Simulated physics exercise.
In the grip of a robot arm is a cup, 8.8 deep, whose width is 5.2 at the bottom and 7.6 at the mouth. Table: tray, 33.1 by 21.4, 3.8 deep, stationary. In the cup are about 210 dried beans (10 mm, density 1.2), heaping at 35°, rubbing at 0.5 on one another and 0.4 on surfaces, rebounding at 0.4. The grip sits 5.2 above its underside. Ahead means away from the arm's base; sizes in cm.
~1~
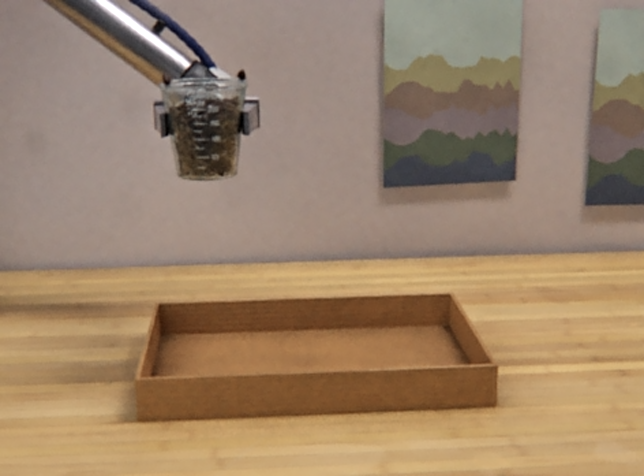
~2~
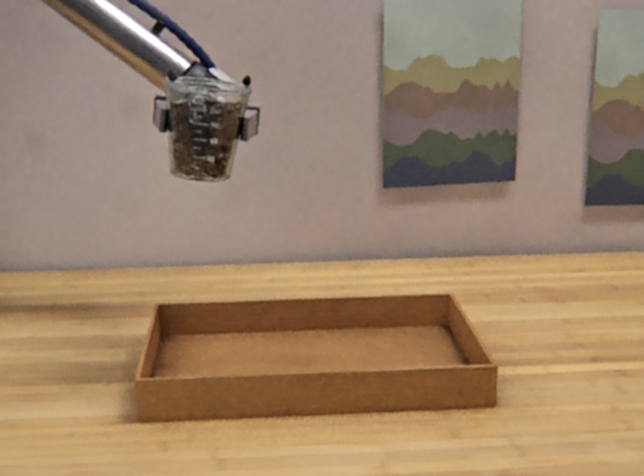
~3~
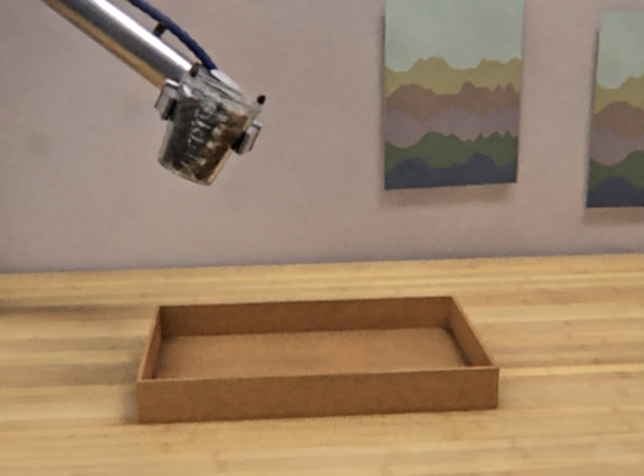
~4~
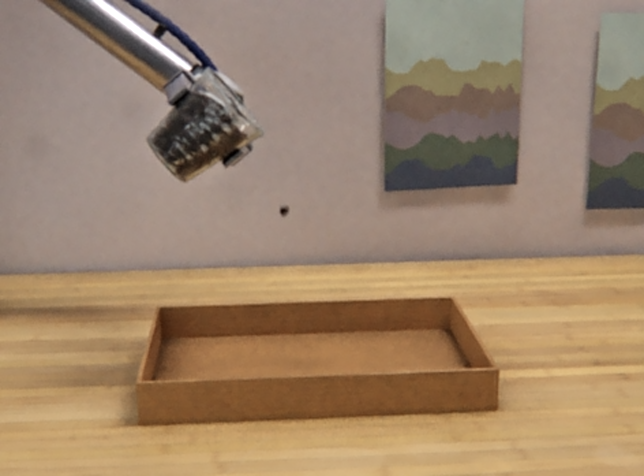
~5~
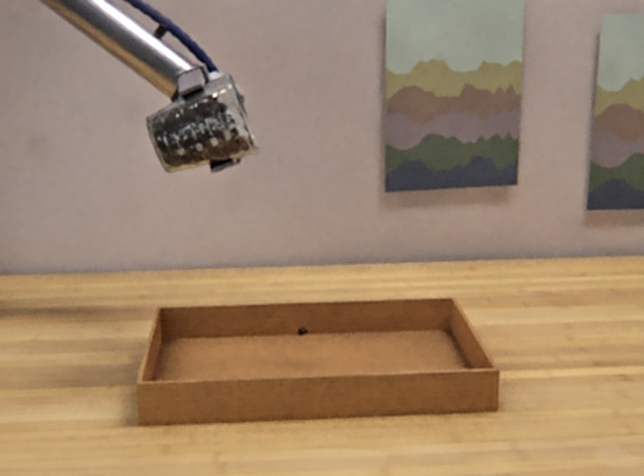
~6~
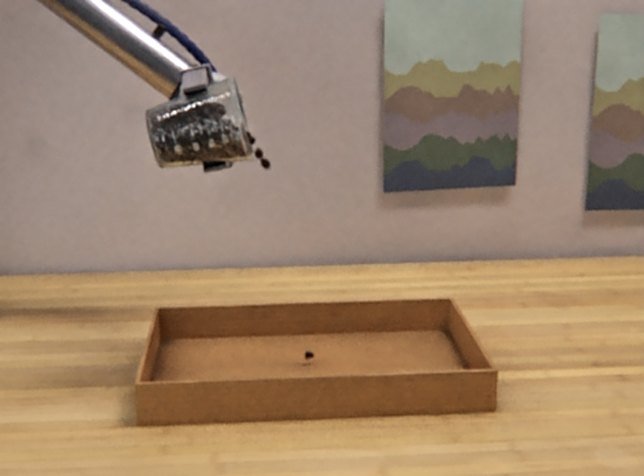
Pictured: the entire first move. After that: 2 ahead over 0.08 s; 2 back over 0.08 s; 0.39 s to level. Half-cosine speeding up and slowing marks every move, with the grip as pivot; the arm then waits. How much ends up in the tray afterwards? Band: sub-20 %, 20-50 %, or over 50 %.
Band: 20-50 %.
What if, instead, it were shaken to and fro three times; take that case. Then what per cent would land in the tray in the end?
Roughly 60 in a hundred.
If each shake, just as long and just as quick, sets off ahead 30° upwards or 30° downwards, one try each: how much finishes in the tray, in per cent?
Try one gives about 40 in a hundred, try two about 20 in a hundred.
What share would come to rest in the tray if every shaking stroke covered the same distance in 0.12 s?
That gives about 15 percent.
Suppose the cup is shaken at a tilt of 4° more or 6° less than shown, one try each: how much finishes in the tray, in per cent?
About 45 and 25 %.
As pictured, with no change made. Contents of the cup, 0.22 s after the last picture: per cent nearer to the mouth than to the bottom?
That share comes to roughly 60 percent.
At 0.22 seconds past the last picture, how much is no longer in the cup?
Around 30 percent at that moment.
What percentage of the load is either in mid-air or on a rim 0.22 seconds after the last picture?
About 27 %.
Then, 0.22 s after the last picture, tilted 74° forward, highest piece 27 above the table; 152 in the cup, 4 in the tray, 58 in flight or on a rim.
Then, 0.44 s after the last picture, tilted 14° forward, highest piece 29 above the table; 137 in the cup, 72 in the tray, 5 in flight or on a rim.
Then, 0.75 s after the last picture, level, highest piece 28 above the table; 137 in the cup, 77 in the tray.
Then, 1.80 s after the last picture, level, highest piece 28 above the table; 137 in the cup, 77 in the tray.
Final count, 137 in the cup, 77 in the tray. That is 36 % in the tray.
